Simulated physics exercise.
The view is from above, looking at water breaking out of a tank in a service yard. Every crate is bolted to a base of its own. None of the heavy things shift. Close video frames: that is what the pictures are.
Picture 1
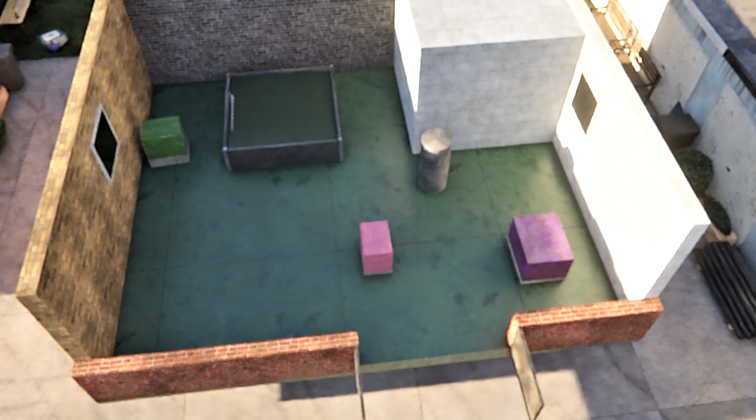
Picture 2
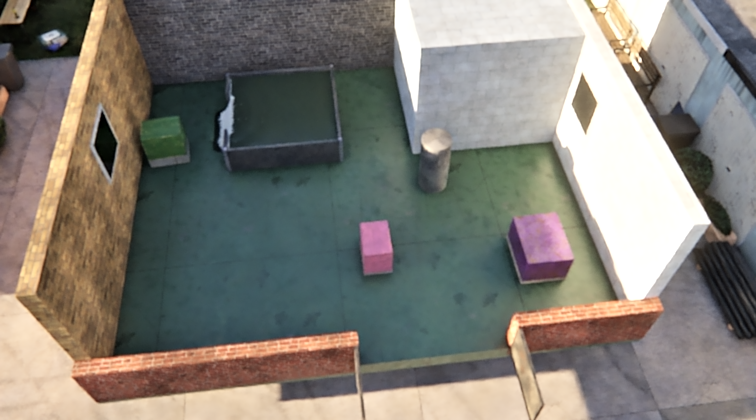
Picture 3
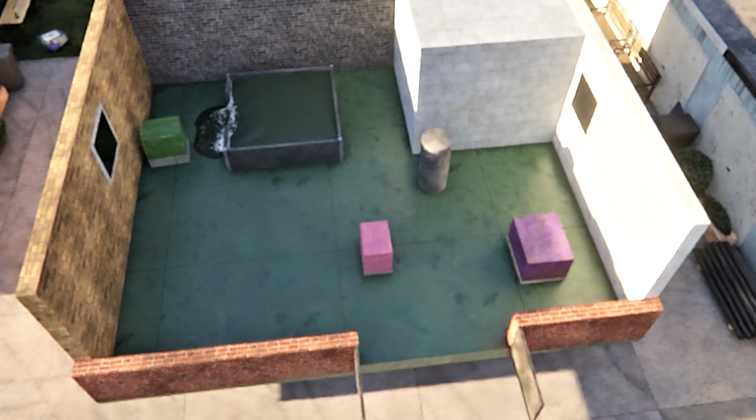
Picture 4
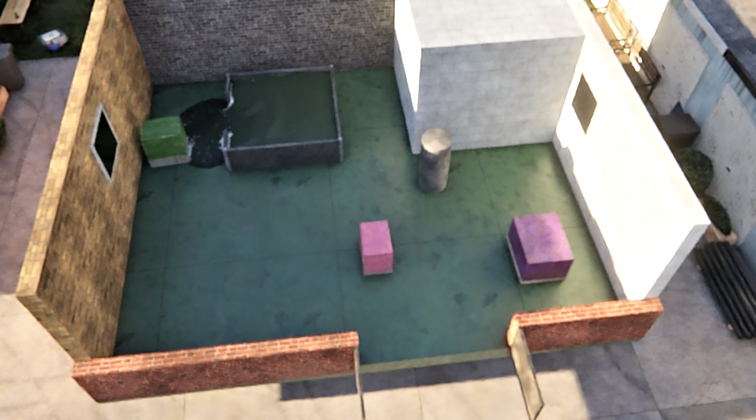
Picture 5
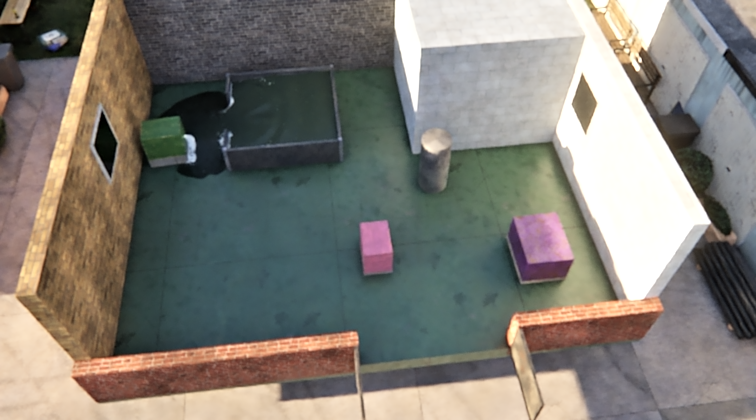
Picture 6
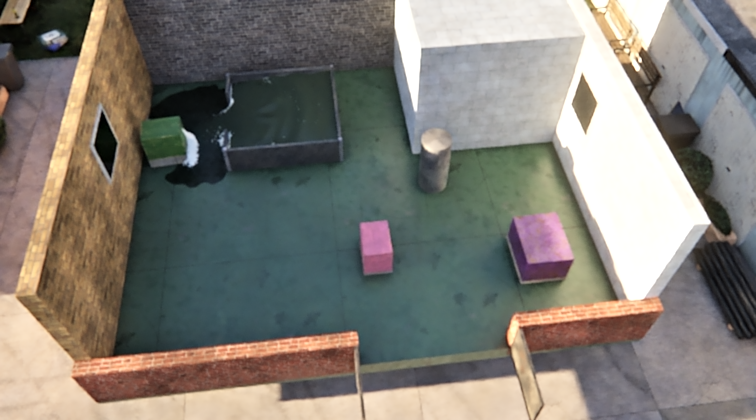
We see a walled yard from above, with coloured blocks and a grey cylinder standing on a green floor, as water bursts through the left side of a dark tank, spreads left across the floor and splashes around the green block.
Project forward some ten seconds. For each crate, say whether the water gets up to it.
Result: Green crate: Becomes wet; purple crate: Remains dry; pink crate: Becomes wet.
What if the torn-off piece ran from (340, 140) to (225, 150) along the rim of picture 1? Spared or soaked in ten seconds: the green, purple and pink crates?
Green crate is not reached; purple crate is reached; pink crate is reached.
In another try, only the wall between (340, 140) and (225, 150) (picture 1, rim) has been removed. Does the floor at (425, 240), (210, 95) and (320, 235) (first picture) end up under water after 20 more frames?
Soaked, untouched, soaked.
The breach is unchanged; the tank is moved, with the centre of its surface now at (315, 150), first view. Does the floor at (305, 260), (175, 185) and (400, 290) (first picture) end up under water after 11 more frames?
As listed: Clear, flooded, free of water.
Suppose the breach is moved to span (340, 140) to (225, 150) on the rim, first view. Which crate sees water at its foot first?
It's the pink crate.
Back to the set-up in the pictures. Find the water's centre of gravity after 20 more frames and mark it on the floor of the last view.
I'd put it at around (242, 134).
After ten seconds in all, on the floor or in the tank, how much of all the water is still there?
Roughly 98 %.
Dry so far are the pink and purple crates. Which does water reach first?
Simply the pink one.
A moment on, water covers 10 % of the floor; the green crate water round its plinth, the purple crate not reached, the pink crate not reached.
Next, water covers 20 % of the floor; the green crate water round its plinth, the purple crate not reached, the pink crate not reached.
Then, water covers 40 % of the floor; the green crate water round its plinth, the purple crate not reached, the pink crate not reached.
Later, water covers 55 % of the floor; the green crate water round its plinth, the purple crate not reached, the pink crate water round its plinth.
In the end, water covers 80 % of the floor; the green crate was topped, the purple crate stayed above the water, the pink crate was topped.
